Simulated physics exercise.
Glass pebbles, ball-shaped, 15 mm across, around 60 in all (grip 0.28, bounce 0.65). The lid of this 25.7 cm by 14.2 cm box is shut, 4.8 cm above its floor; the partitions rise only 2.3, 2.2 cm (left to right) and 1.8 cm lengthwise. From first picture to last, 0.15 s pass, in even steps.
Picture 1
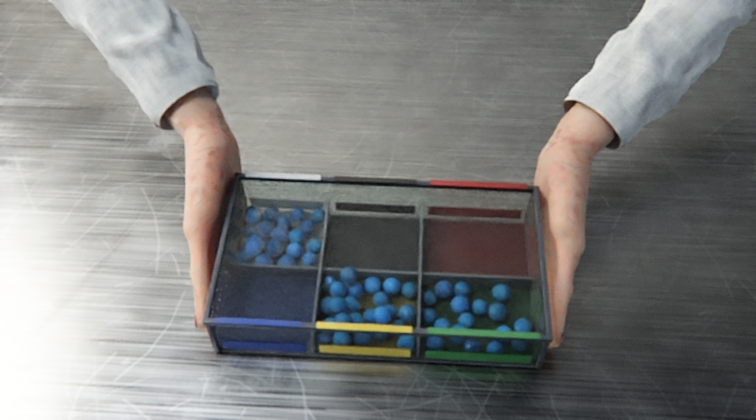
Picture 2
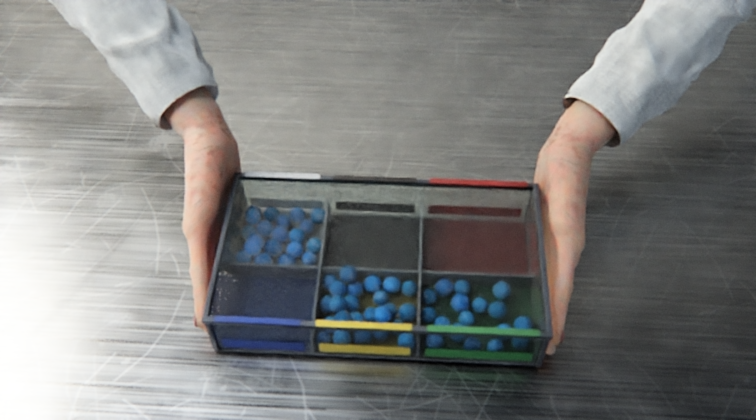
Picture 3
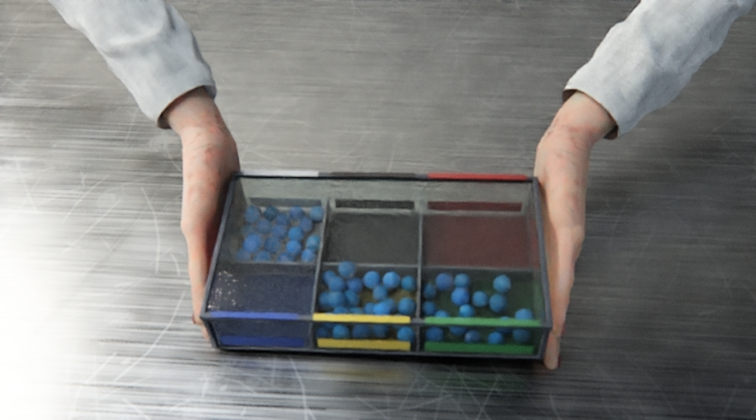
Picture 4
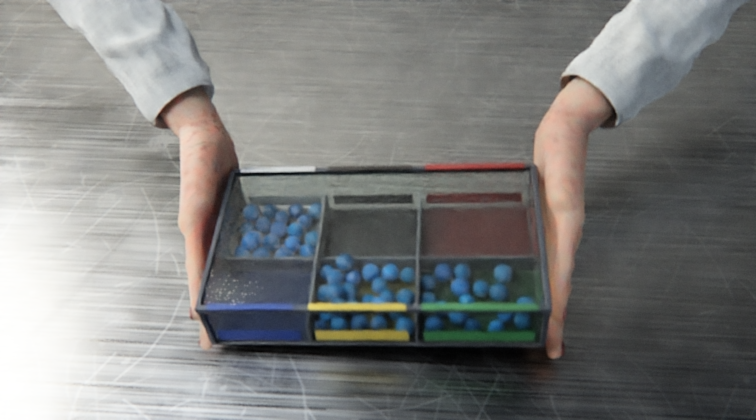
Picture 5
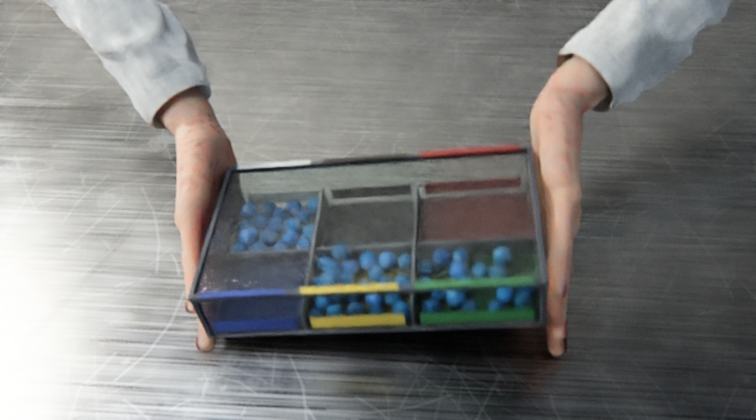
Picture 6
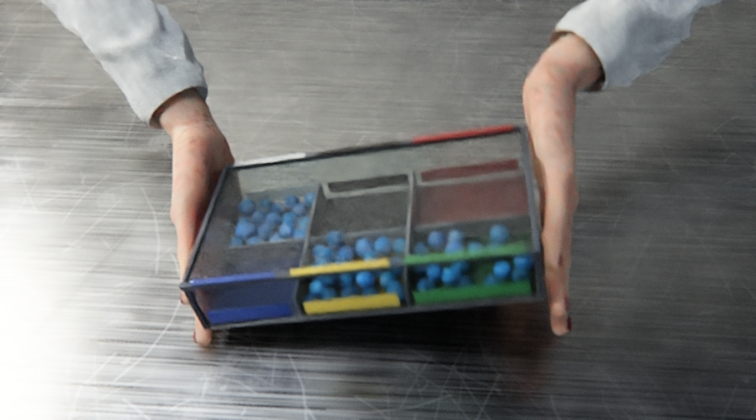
Two hands held a clear, divided box of small blue balls level above a scratched metal surface, then raised its right side into a slight slant while the balls stayed in their sections.
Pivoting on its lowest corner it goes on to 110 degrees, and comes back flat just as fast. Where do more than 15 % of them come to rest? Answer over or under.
Red compartment: Under; blue compartment: Under; green compartment: Under; yellow compartment: Under; white compartment: Over; black compartment: Over.
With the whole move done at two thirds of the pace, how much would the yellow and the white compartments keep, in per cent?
Then: Yellow 0; white 75.
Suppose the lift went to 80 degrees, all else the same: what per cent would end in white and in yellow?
White 55; yellow 10.
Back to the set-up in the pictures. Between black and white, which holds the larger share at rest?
The white compartment.
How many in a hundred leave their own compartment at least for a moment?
Roughly 65 per cent.
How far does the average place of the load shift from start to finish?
About 7.5 cm.
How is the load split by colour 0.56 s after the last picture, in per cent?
Red 10; blue 0; green 15; yellow 30; white 40; black 5.
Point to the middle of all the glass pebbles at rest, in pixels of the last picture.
Around (291, 234).
Then, 0.56 s after the last picture, tilt 110 degrees; red 10 %, green 15 %, yellow 30 %, white 40 %, black 5 %.
Then, 0.93 s after the last picture, tilt 48 degrees; white 70 %, black 25 %.
Then, 1.39 s after the last picture, tilt 0 degrees; blue 5 %, white 70 %, black 25 %.
In the end, red 0 %, blue 5 %, green 0 %, yellow 0 %, white 70 %, black 25 %.
